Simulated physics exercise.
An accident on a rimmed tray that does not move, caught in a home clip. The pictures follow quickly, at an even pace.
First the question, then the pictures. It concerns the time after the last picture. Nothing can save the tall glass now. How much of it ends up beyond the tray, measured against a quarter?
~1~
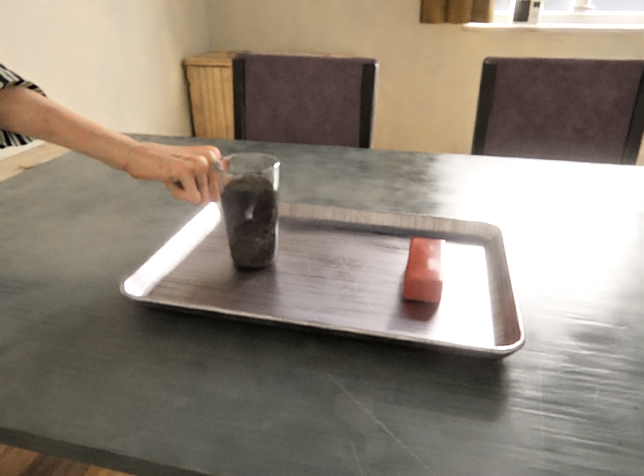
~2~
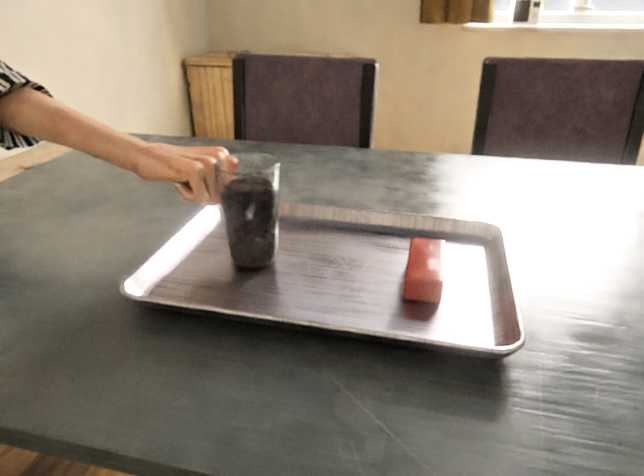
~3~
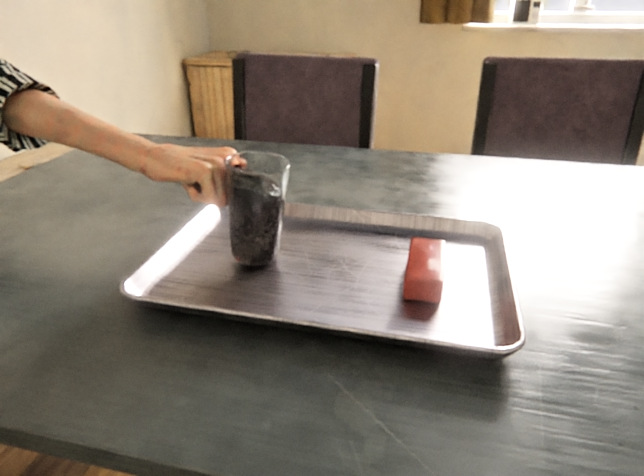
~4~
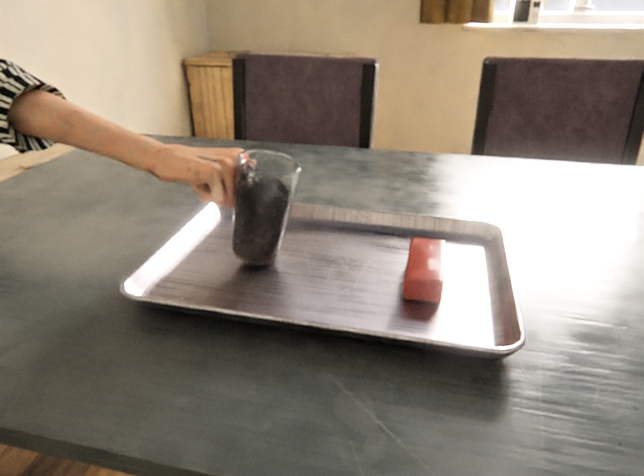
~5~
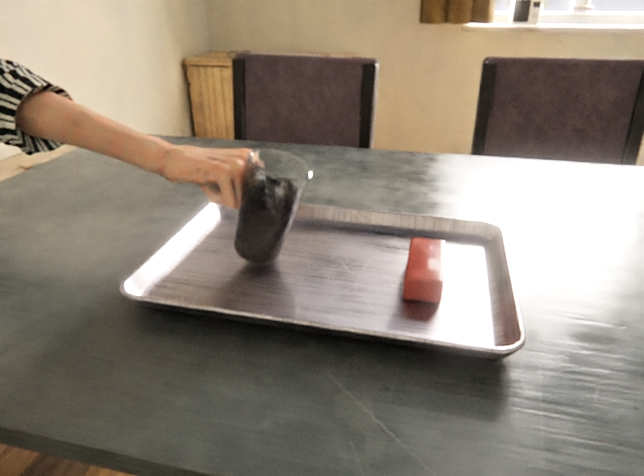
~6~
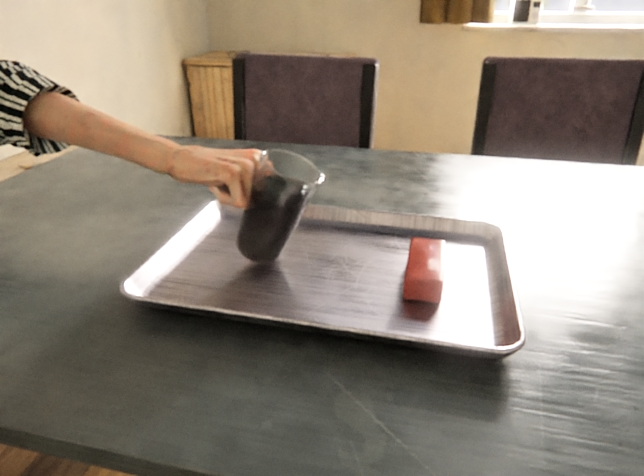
The runoff from the tray comes to less than a quarter of the liquid.
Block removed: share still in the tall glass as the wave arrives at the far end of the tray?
Near 65 %.
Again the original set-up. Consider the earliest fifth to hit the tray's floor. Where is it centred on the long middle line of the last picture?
I'd point to somewhere close to pixel (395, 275).
A moment on, the tall glass lies on its side and 99 per cent is in the glass, 0 on the tray and 1 above or beyond its rim.
Next, the tall glass lies on its side and 63 per cent is in the glass, 23 on the tray and 15 above or beyond its rim.
Then the tall glass lies on its side and 38 per cent is in the glass, 48 on the tray and 14 above or beyond its rim.
Later the tall glass lies on its side and 21 per cent is in the glass, 71 on the tray and 9 above or beyond its rim.
In the end 91 per cent is held by tray and glass, 9 is off the tray.
